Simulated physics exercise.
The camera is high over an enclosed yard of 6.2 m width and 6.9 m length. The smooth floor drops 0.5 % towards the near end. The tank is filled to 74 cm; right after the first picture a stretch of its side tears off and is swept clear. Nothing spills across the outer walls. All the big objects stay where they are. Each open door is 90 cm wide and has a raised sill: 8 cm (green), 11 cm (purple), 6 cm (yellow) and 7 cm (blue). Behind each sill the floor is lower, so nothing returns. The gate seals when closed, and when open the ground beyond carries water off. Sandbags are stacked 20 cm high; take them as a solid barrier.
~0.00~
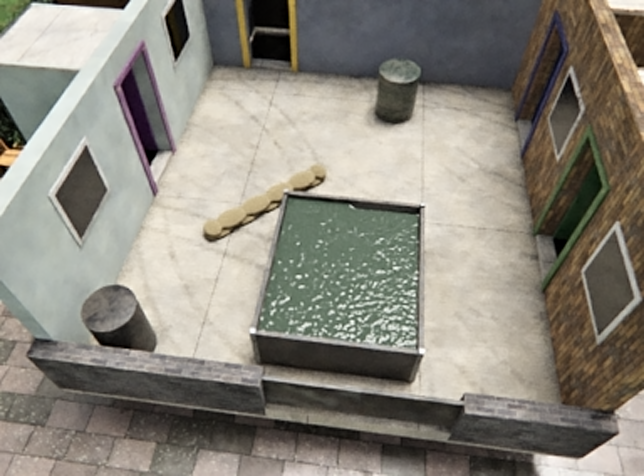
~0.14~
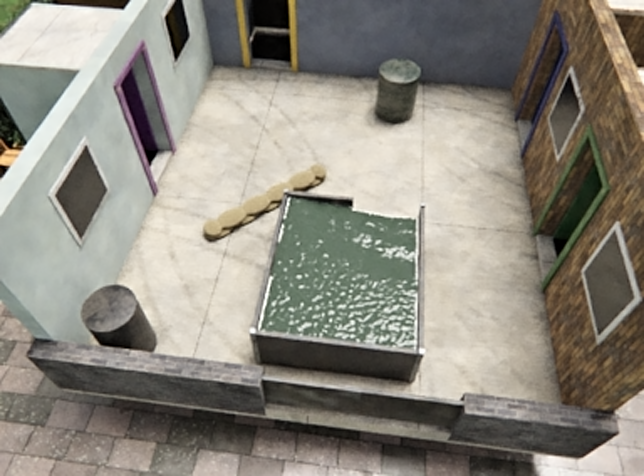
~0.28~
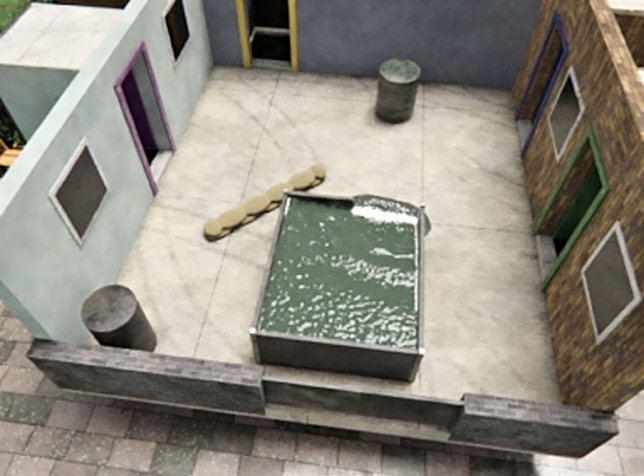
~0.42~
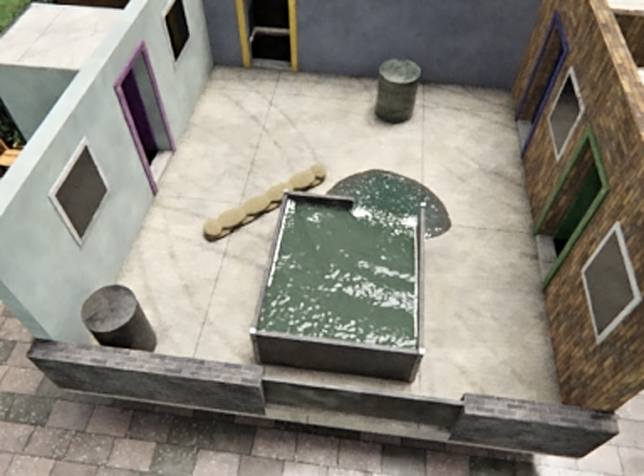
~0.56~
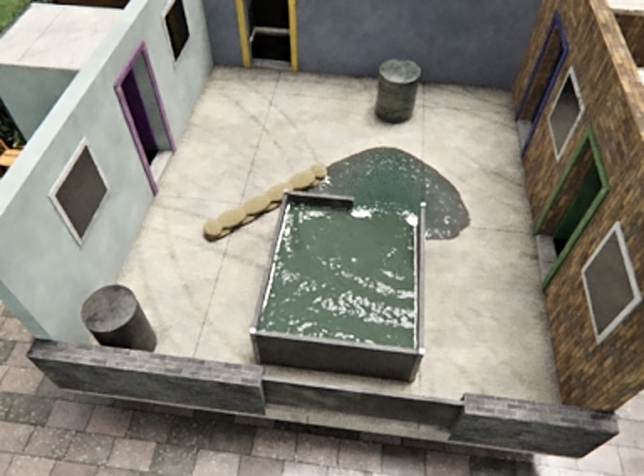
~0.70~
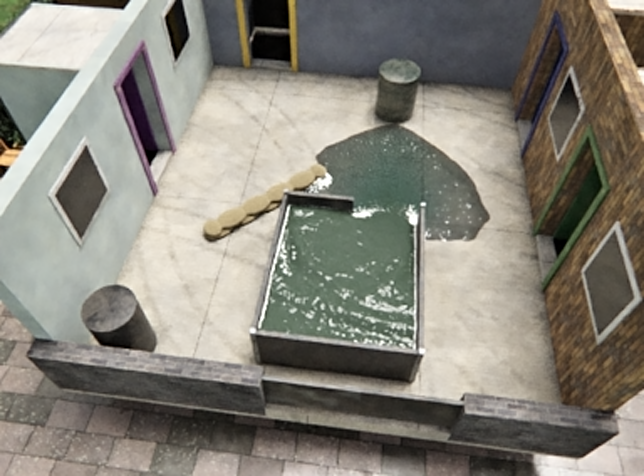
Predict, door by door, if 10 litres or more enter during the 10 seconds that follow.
The water let in: At the green door it stays under the limit; at the purple door it does not reach the limit; at the yellow door it passes the limit; at the blue door it exceeds the limit.
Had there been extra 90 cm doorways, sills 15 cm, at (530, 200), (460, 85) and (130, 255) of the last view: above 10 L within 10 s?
In that order: Under, past it, below.
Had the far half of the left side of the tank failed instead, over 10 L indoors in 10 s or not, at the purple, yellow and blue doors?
Against that limit: Purple past it, yellow past it, blue over.
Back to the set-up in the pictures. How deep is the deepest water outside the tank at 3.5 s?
Up to some 28 cm.
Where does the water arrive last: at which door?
Last comes the purple one.
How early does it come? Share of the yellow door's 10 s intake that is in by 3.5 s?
Some 20 per cent by then.
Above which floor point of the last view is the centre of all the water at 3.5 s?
Near (374, 184).
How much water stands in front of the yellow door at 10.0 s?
About 9.0 cm.
After 1.4 s water covers 35 % of the floor and is deepest (39 cm) near (391, 228); green door not reached, purple door not reached, yellow door not reached, blue door not reached.
After 2.2 s water covers 45 % of the floor and is deepest (46 cm) near (497, 89); green door not reached, purple door not reached, yellow door 8 cm at the sill, 0 L in, blue door 14 cm at the sill, 12 L in.
After 3.5 s water covers 50 % of the floor and is deepest (28 cm) near (472, 109); green door 2 cm at the sill, 0 L in, purple door not reached, yellow door 12 cm at the sill, 19 L in, blue door 18 cm at the sill, 49 L in.
After 6.0 s water covers 75 % of the floor and is deepest (20 cm) near (211, 92); green door 5 cm at the sill, 0 L in, purple door 5 cm at the sill, 0 L in, yellow door 7 cm at the sill, 45 L in, blue door 13 cm at the sill, 118 L in.
After 10.0 s water covers 95 % of the floor and is deepest (16 cm) near (80, 366); green door 6 cm at the sill, 0 L in, purple door 7 cm at the sill, 0 L in, yellow door 9 cm at the sill, 97 L in, blue door 8 cm at the sill, 143 L in.
